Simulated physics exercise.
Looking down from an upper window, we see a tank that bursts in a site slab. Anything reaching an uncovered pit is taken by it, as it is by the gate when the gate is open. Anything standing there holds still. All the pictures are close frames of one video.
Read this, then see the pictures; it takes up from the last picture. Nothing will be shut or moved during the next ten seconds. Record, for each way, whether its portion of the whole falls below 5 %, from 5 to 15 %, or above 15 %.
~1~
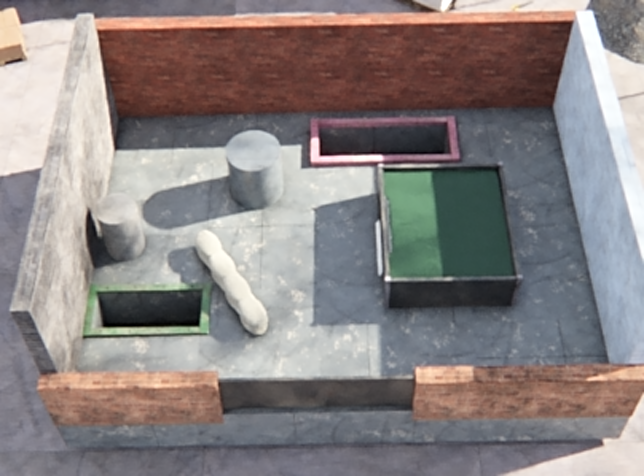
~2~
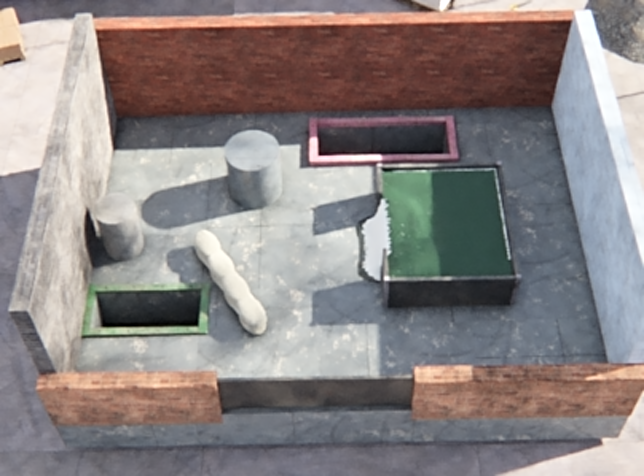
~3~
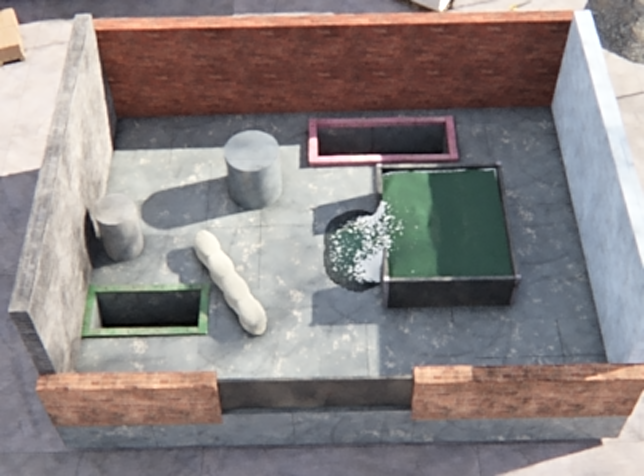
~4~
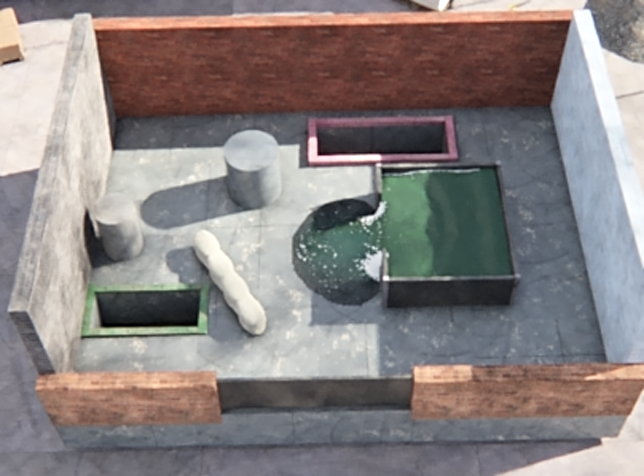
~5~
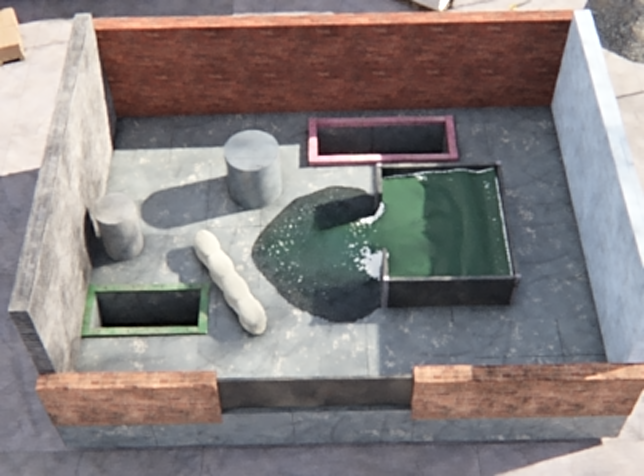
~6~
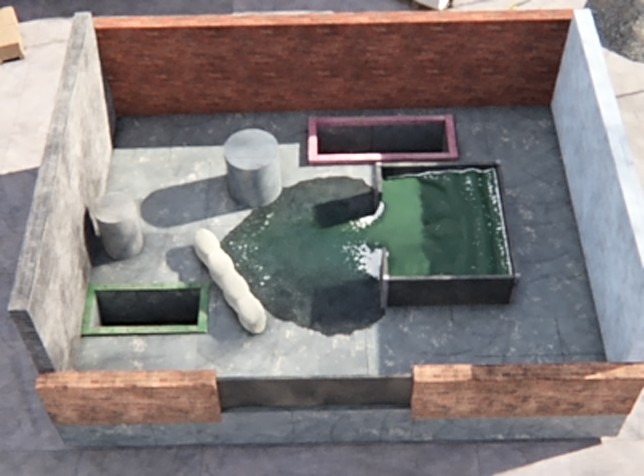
One by one: The gate accounts for a negligible part - below five per cent, the green pit accounts for a medium-sized part - five to fifteen per cent, the pink pit accounts for a negligible part - below five per cent.
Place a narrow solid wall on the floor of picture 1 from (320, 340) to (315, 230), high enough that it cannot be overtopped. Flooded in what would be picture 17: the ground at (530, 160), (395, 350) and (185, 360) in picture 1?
Spared; swamped; spared.
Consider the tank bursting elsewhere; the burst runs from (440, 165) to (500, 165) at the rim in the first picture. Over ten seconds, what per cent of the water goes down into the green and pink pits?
Roughly, in per cent: Green 0, pink 15.
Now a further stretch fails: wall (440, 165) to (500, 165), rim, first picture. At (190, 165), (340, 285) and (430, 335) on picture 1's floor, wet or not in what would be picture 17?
Point 1: Unwetted; point 2: Unwetted; point 3: Unwetted.
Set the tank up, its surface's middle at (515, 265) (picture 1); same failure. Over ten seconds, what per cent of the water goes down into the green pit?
The green pit gets 20 per cent.
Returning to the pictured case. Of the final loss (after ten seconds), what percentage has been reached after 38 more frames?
I'd put it near 30 in a hundred.
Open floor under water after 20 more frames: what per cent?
The answer is around 55 per cent.
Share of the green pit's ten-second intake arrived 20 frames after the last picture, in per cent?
It would be roughly 5 percent of the ten-second total.
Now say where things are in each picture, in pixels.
The first frame shows the open tank at (446, 223) is whole and still.
In the second frame, water pours out at (384, 238) and has run to (374, 277).
In the third frame, the front is at (333, 272), out from the gap at (383, 240).
In the fourth frame, water pours out at (383, 240) and has run to (297, 260).
In the fifth frame, the front is at (258, 257), out from the gap at (383, 239).
In the sixth frame, the front is at (223, 257), out from the gap at (383, 238).
A moment on, water covers 20 % of the floor; the gate 0 %, the green pit 0 %, the pink pit 0 %.
Next, water covers 35 % of the floor; the gate 0 %, the green pit 0 %, the pink pit 0 %.
Then, water covers 55 % of the floor; the gate 0 %, the green pit 0 %, the pink pit 0 %.
Later, water covers 70 % of the floor; the gate 0 %, the green pit 2 %, the pink pit 0 %.
In the end, water covers 90 % of the floor; the gate 0 %, the green pit 7 %, the pink pit 0 %.
